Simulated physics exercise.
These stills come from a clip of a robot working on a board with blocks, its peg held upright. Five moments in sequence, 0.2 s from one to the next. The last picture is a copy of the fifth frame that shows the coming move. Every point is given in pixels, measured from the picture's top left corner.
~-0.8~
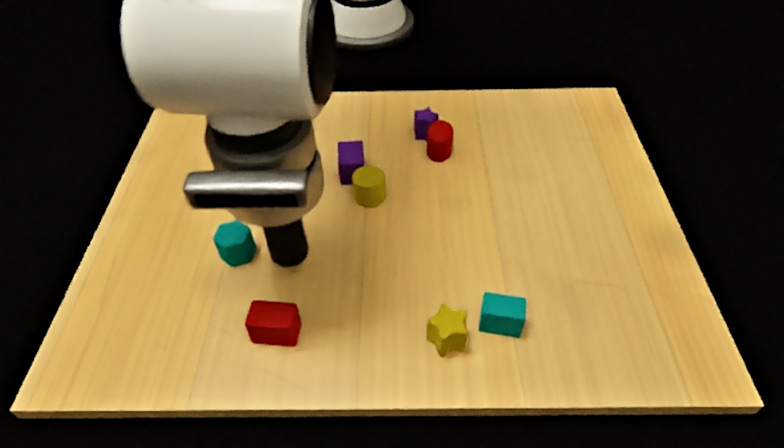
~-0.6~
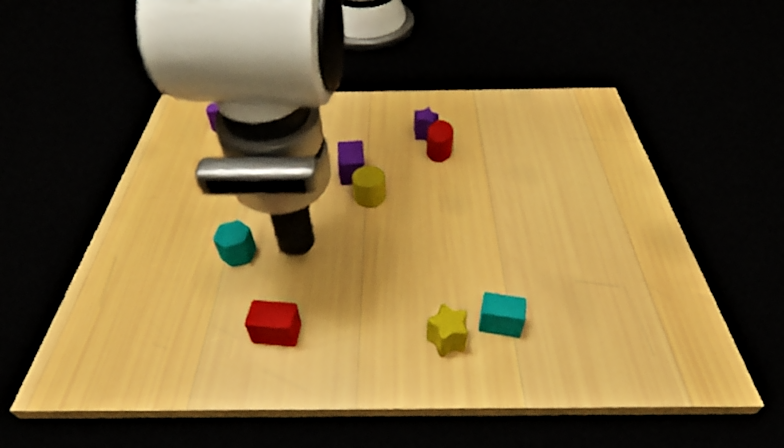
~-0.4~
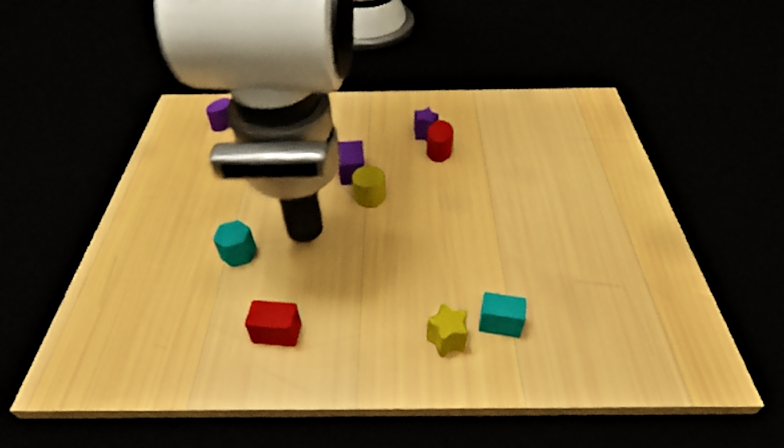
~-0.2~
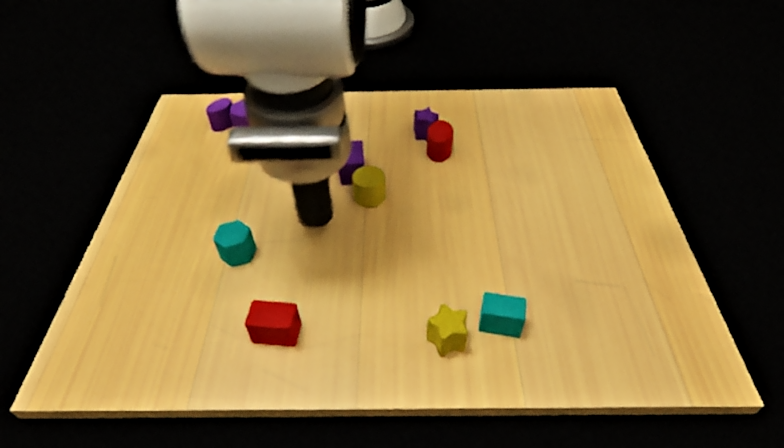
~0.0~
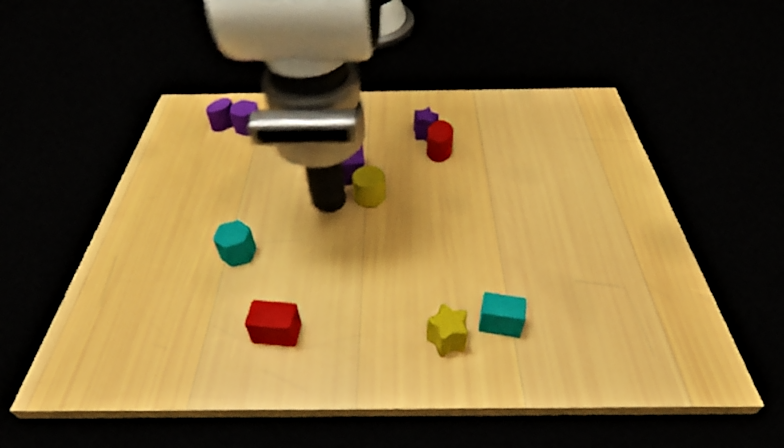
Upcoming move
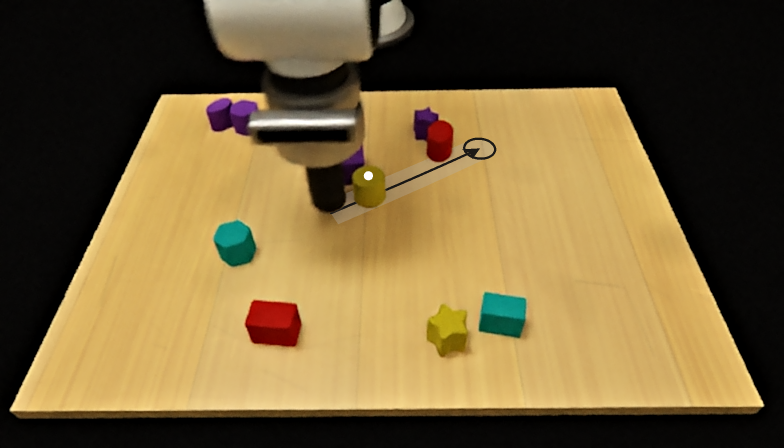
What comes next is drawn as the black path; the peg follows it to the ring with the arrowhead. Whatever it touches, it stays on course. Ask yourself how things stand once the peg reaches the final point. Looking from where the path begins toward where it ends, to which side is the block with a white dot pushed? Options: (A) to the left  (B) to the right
My answer is option B.
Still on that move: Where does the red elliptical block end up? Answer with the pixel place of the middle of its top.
Close to (462, 115).
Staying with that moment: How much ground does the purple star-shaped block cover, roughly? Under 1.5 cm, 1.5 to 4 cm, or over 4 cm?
Overall it shifts less than 1.5 cm.
Drawn move, straight from (331, 213) to (480, 148); the dot is on the yellow round block.
One third of the way, peg at (385, 178); yellow round block at (412, 157).
Two thirds of the way, peg at (435, 157); yellow round block at (464, 140); red elliptical block at (456, 122), turned 85° anticlockwise.
At the end, peg at (481, 136); purple rectangle still; yellow round block at (514, 129); purple star-shaped block still; red elliptical block at (462, 115), turned 130° anticlockwise.
